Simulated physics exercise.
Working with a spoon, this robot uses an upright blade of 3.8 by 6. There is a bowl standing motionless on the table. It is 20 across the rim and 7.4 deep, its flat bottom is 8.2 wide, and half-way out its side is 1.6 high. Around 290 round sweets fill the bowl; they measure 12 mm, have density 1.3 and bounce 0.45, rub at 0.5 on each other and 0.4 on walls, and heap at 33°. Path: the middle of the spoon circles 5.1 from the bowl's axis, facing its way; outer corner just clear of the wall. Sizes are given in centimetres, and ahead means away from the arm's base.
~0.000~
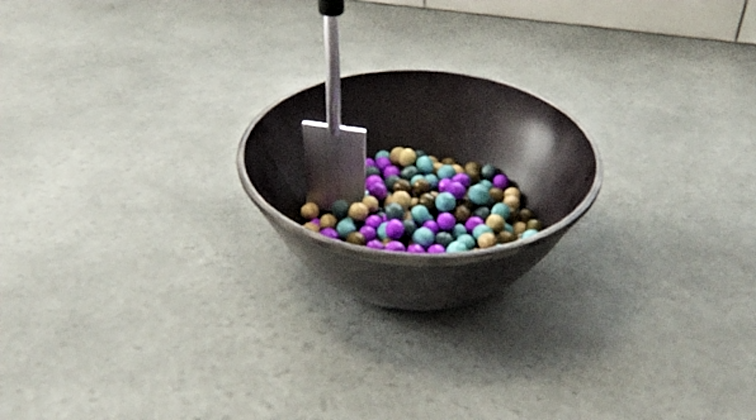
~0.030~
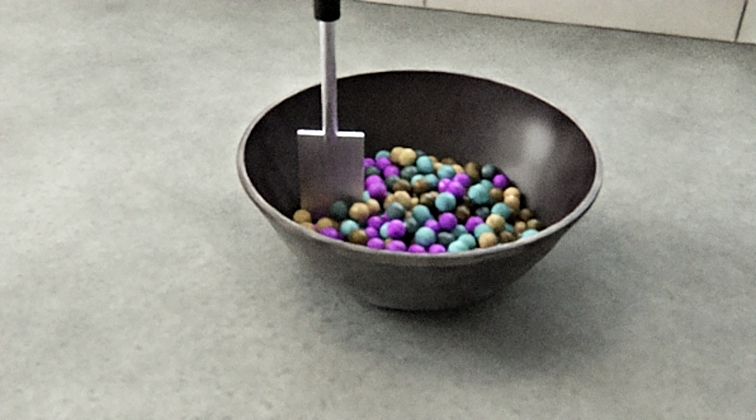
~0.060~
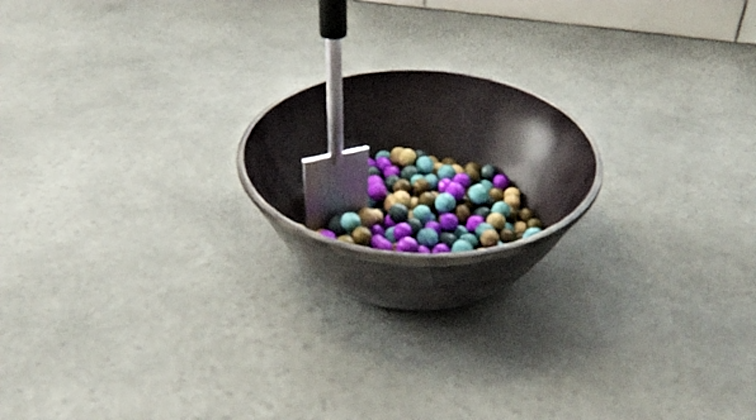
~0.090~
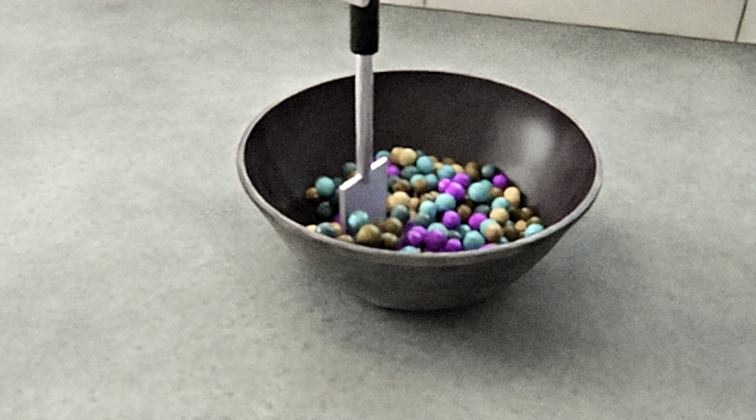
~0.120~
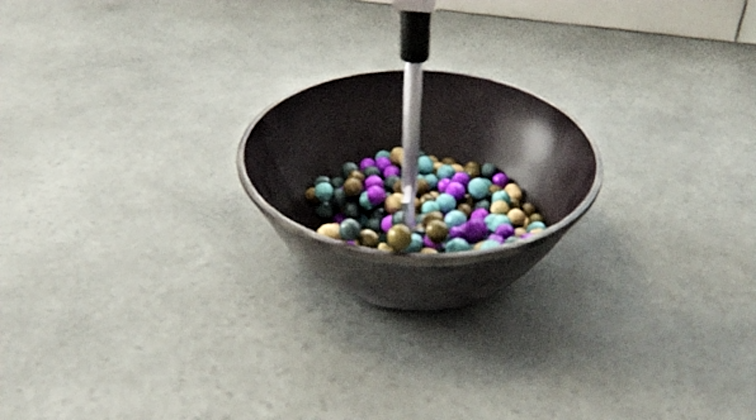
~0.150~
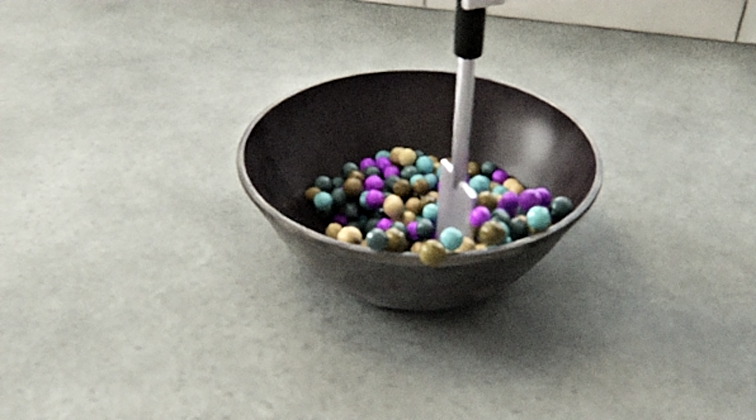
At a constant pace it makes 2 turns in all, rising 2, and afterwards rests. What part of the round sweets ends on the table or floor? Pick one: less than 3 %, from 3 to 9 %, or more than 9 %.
More than 9 %.
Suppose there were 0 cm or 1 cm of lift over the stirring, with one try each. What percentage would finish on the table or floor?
Close to 30 and 25 percent, in that order.
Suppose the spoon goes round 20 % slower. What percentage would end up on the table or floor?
10 %.
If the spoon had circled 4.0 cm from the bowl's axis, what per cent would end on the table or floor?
Close to 10 in a hundred then.
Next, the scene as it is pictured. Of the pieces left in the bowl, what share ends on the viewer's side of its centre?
About 50 per cent.
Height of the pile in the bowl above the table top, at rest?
It reaches some 5.0 cm above the table.
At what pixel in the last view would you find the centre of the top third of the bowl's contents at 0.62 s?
I'd put it close to (429, 214).
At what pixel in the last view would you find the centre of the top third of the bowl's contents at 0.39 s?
That third sits centred at about (327, 164).
By 0.39 s, 356° round, highest piece 11 above the table; 252 in the bowl, 20 on the table or floor, 14 in flight or on the tool.
By 0.62 s, 226° round, highest piece 8 above the table; 241 in the bowl, 42 on the table or floor, 3 in flight or on the tool.
By 0.94 s, 0° round, highest piece 5 above the table; 241 in the bowl, 45 on the table or floor.
By 1.64 s, 0° round, highest piece 5 above the table; 241 in the bowl, 45 on the table or floor.
Final count, 241 in the bowl, 45 on the table or floor. That is 16 % on the table or floor.
